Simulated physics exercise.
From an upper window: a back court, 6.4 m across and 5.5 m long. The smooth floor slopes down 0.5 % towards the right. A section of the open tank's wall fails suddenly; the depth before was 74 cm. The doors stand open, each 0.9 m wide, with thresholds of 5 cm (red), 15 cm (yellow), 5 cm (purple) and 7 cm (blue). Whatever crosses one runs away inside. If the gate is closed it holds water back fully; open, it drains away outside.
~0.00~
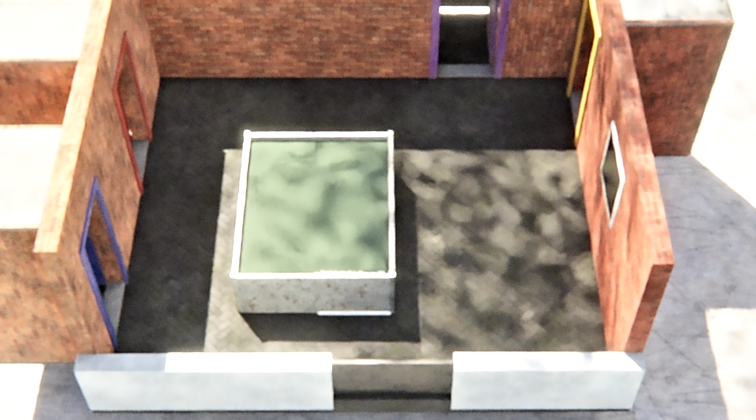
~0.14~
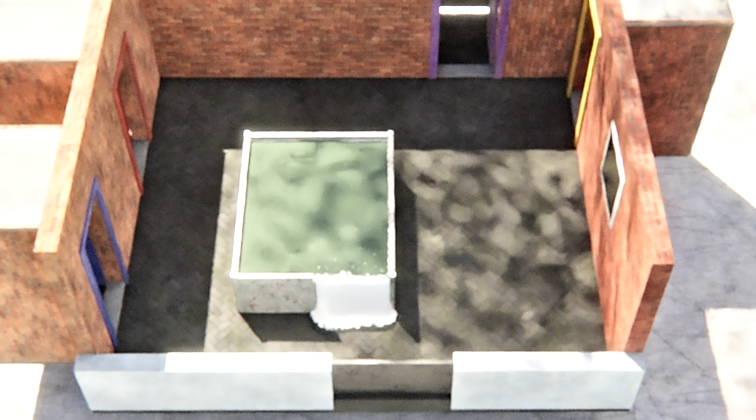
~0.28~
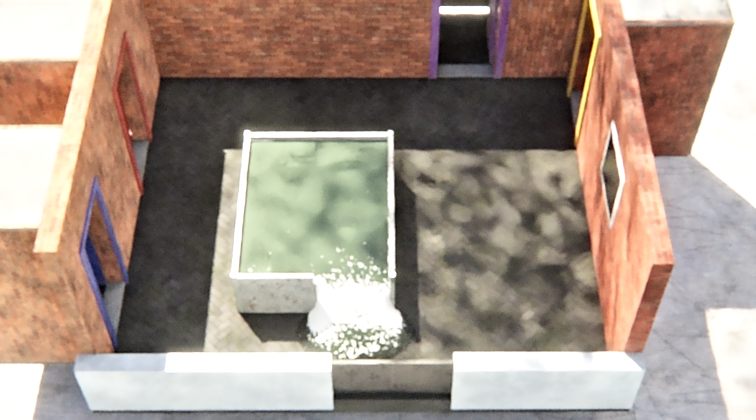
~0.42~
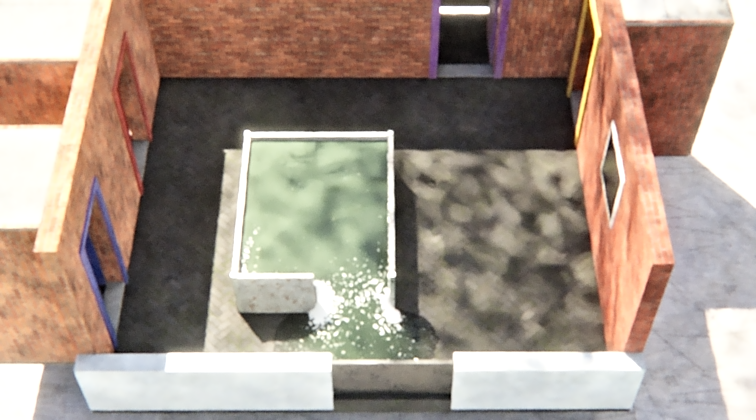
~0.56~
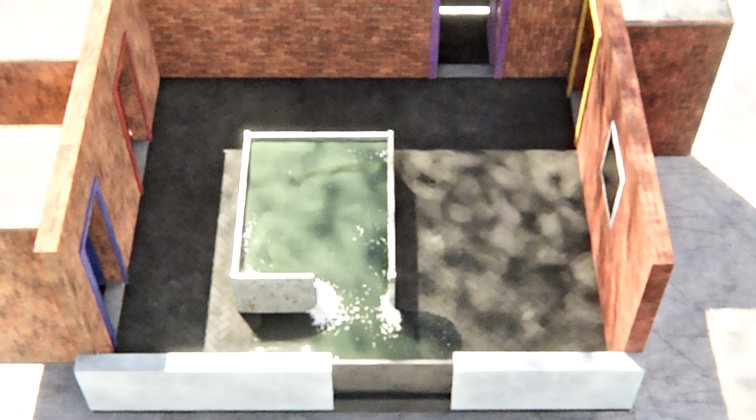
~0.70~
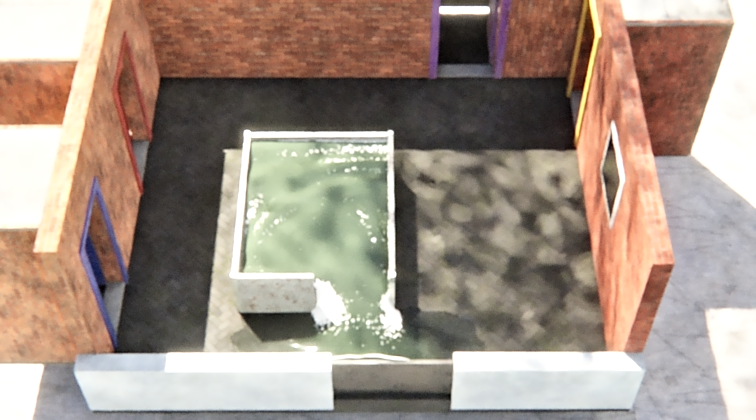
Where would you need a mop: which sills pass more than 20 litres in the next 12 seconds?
The water let in: At the red door it goes over the limit; at the yellow door it does not reach the limit; at the purple door it exceeds the limit; at the blue door it passes the limit.
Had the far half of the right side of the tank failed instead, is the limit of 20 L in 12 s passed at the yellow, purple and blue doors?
Then: Yellow above, purple over, blue above.
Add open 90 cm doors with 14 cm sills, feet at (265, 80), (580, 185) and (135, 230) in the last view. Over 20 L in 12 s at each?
In that order: Under, not over, not over.
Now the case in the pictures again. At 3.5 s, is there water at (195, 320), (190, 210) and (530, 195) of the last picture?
In turn: Wet, wet, flooded.
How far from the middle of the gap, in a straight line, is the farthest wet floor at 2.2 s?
About 3.6 m.
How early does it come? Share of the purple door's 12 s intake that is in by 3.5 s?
Some 0 per cent by then.
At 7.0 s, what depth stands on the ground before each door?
Depths in cm: Red 3, yellow 12, purple 13, blue 12.
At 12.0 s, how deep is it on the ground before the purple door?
Roughly 9.0 cm deep.
After 1.4 s water covers 20 % of the floor and is deepest (56 cm) near (365, 383); red door not reached, yellow door not reached, purple door not reached, blue door not reached.
After 2.2 s water covers 35 % of the floor and is deepest (48 cm) near (351, 383); red door not reached, yellow door not reached, purple door not reached, blue door 21 cm at the sill, 17 L in.
After 3.5 s water covers 60 % of the floor and is deepest (34 cm) near (365, 383); red door 4 cm at the sill, 0 L in, yellow door 5 cm at the sill, 0 L in, purple door not reached, blue door 21 cm at the sill, 123 L in.
After 7.0 s water covers 95 % of the floor and is deepest (20 cm) near (351, 383); red door 3 cm at the sill, 0 L in, yellow door 12 cm at the sill, 2 L in, purple door 13 cm at the sill, 93 L in, blue door 12 cm at the sill, 240 L in.
After 12.0 s water covers 100 % of the floor and is deepest (13 cm) near (577, 185); red door 11 cm at the sill, 86 L in, yellow door 13 cm at the sill, 3 L in, purple door 9 cm at the sill, 181 L in, blue door 7 cm at the sill, 261 L in.
